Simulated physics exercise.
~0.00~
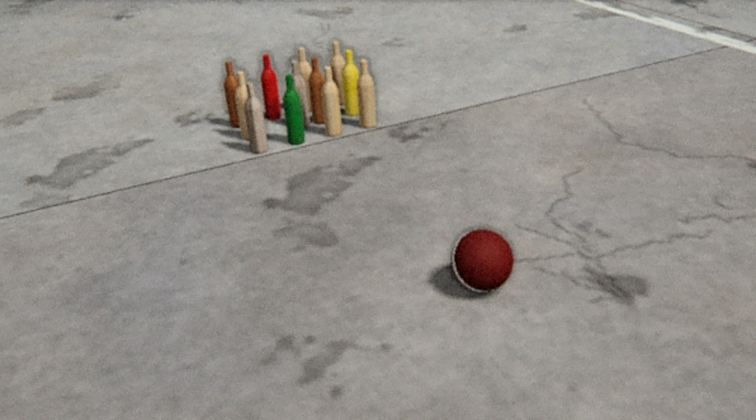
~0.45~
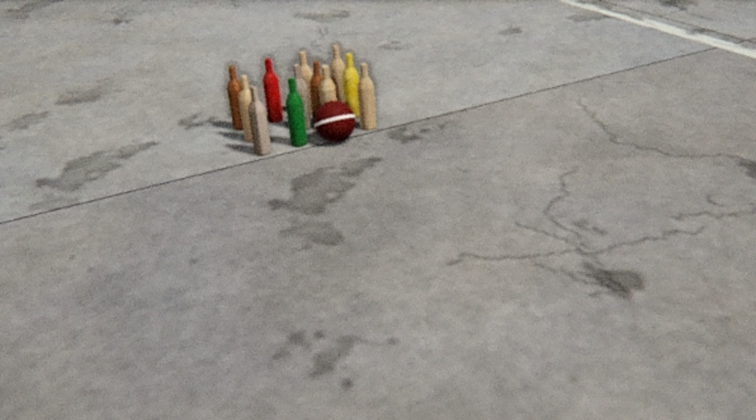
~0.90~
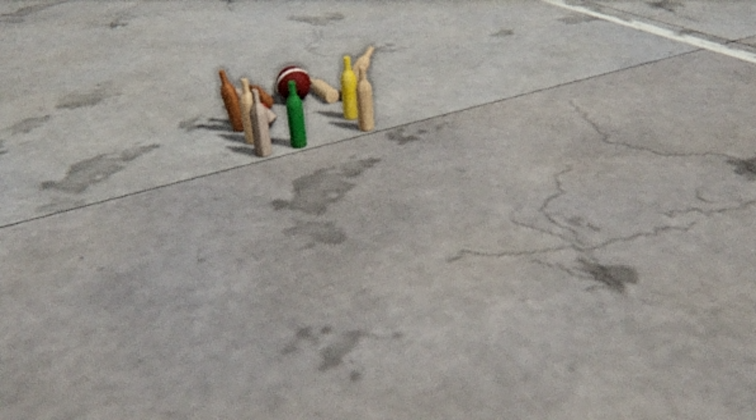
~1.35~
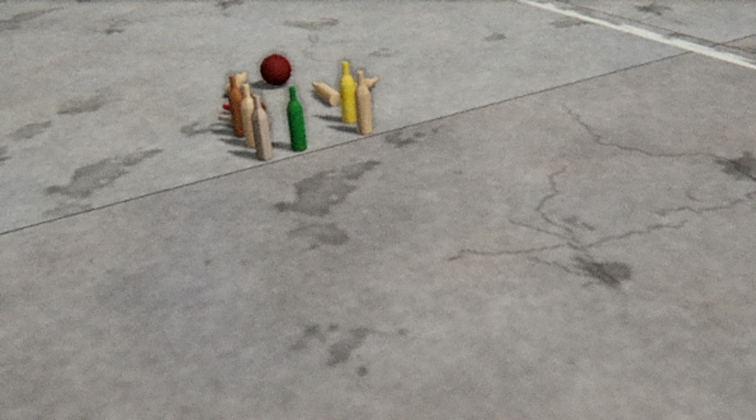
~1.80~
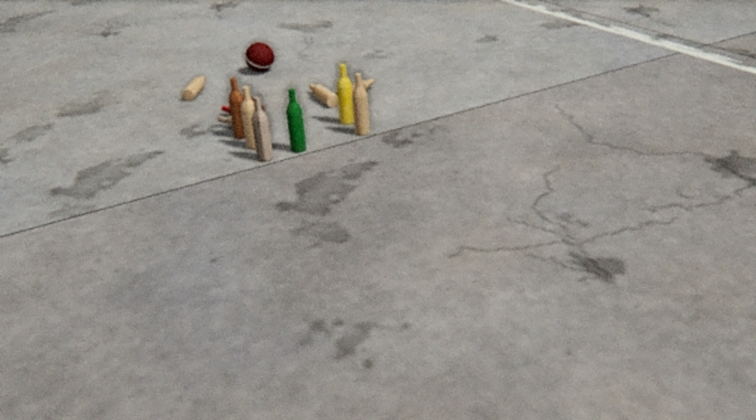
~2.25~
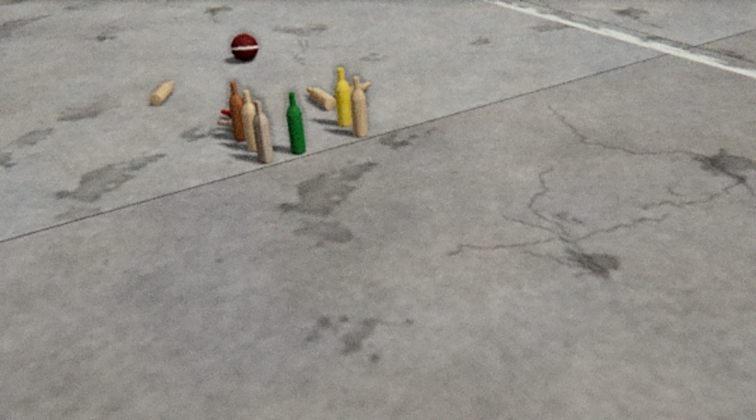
On cracked grey concrete, a dark red ball rolling into bottle-shaped skittles, toppling several and rolling on beyond, green and yellow ones still standing.
